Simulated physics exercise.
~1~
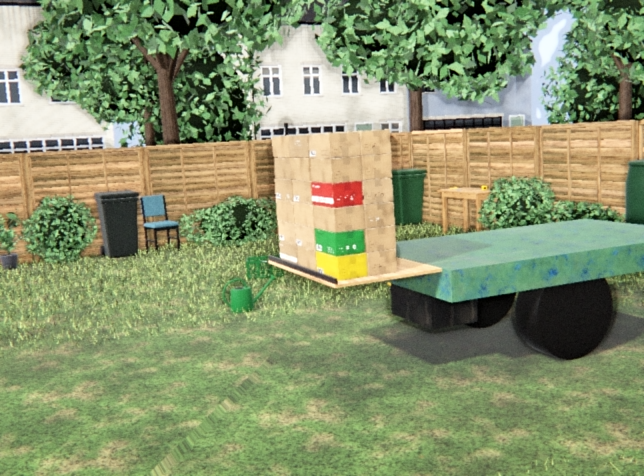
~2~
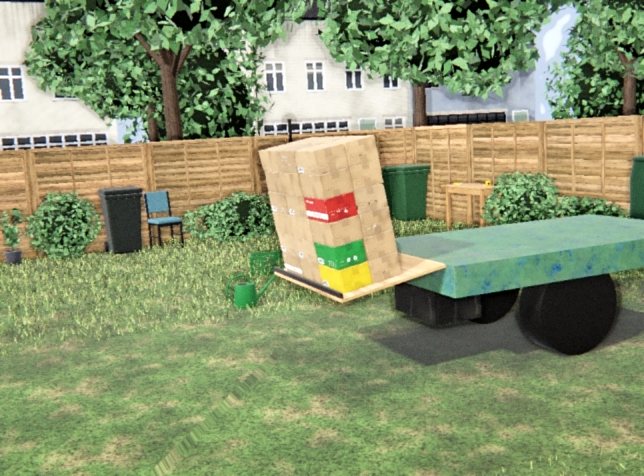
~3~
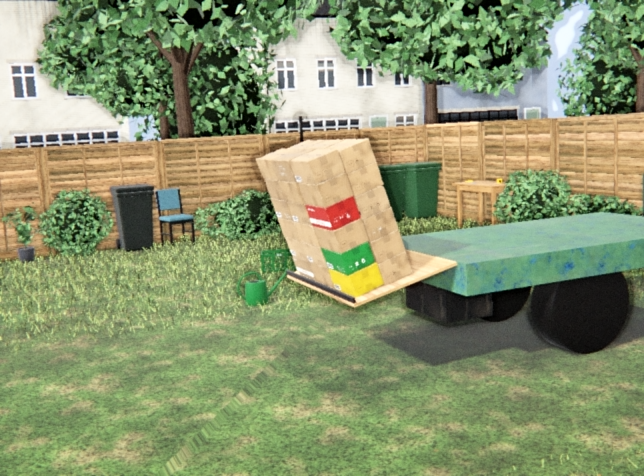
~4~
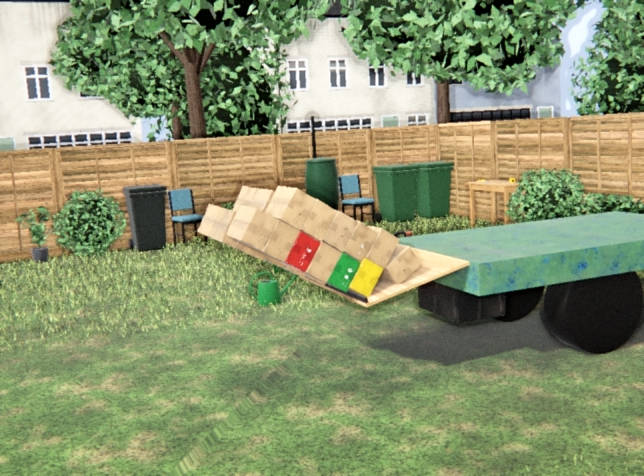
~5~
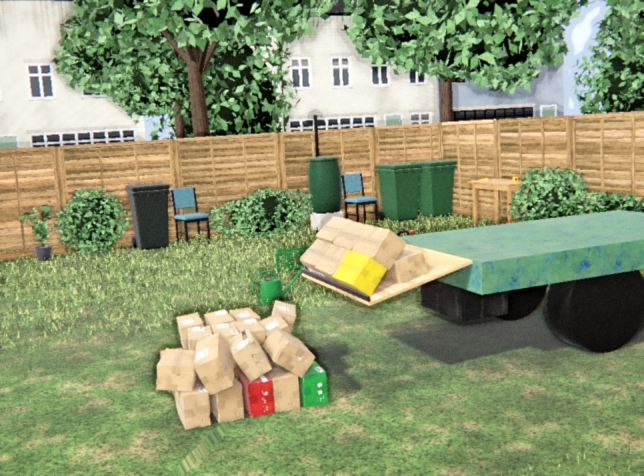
In a back yard, a flatbed's flap tilts down and most of the stacked parcels topple onto the grass.
